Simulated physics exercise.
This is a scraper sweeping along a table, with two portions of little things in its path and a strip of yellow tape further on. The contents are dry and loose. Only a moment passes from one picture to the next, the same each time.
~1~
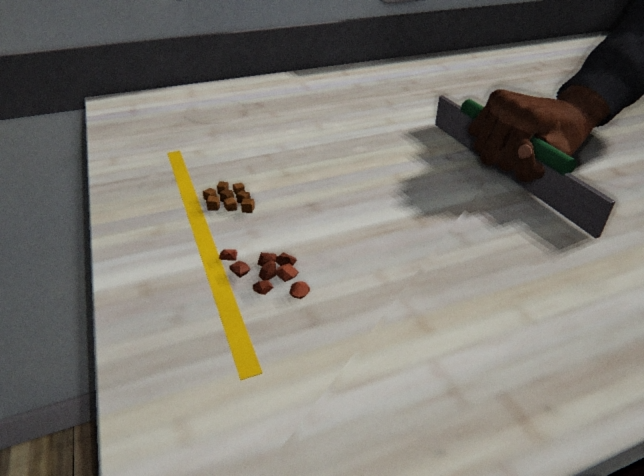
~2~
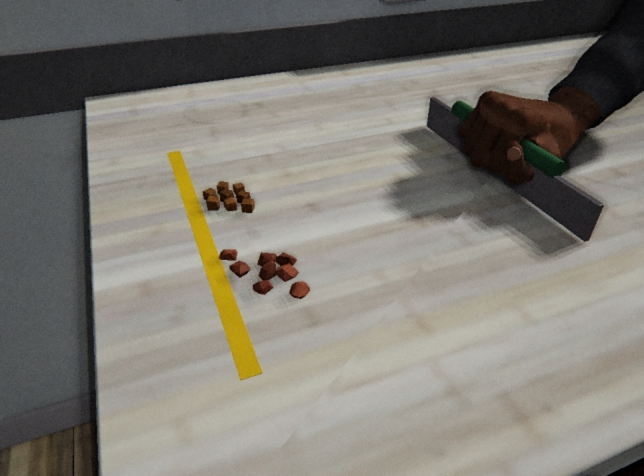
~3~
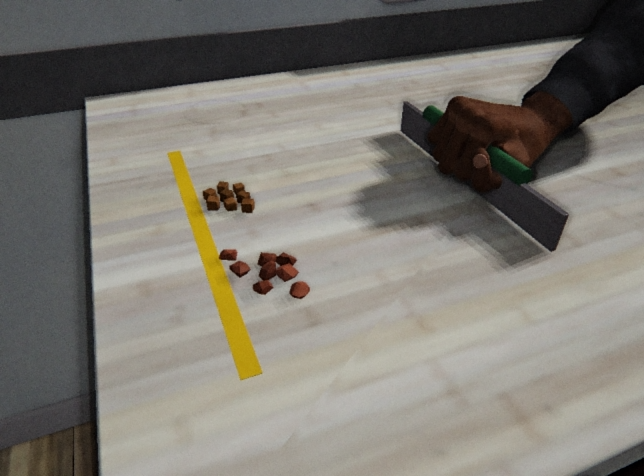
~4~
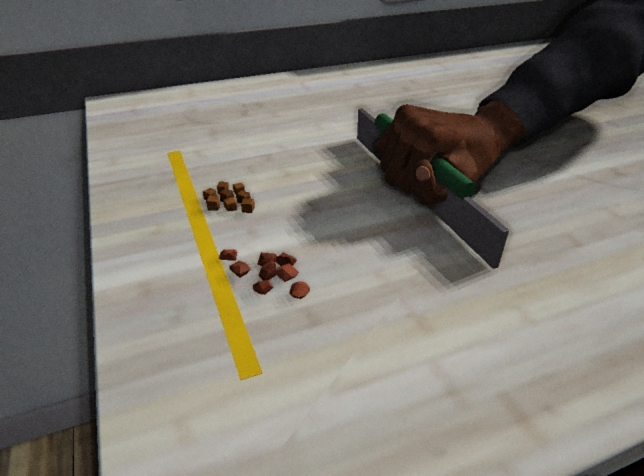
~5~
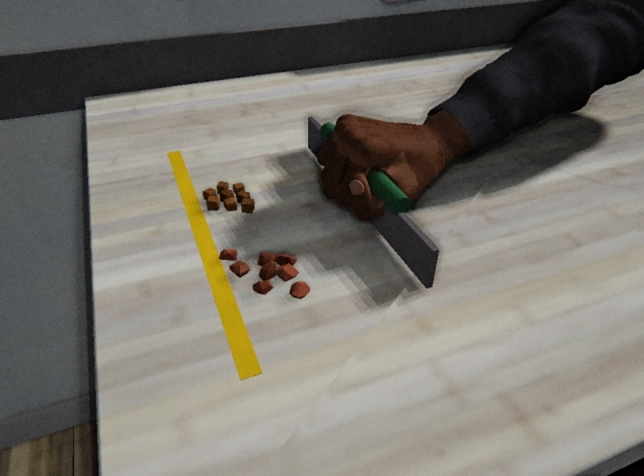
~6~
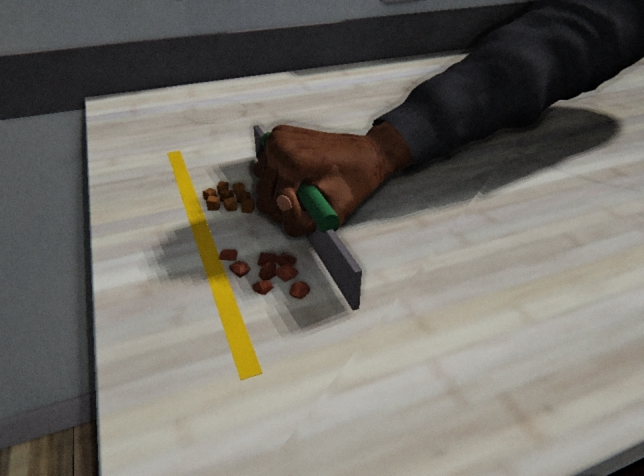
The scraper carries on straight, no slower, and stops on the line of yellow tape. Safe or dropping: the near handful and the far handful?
In the end the near handful tumbles over the end, in part at least, and the far handful tumbles over the end, in part at least.
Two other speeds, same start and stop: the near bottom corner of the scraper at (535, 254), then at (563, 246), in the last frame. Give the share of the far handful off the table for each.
In turn 0 and 0 in a hundred.
Then, 0.06 s past the last view, scraper still moving, near (223, 197); near handful all on the table, its front near (215, 299); far handful all on the table, its front near (191, 207).
Then, 0.14 s past the last view, scraper stopped at the yellow tape; near handful all on the table, its front near (77, 333); far handful all on the table, its front near (108, 189).
Then, 0.42 s past the last view, scraper stopped at the yellow tape; near handful all over the edge; far handful most over the edge.
Finally, scraper stopped at the yellow tape; near handful all over the edge; far handful most over the edge.
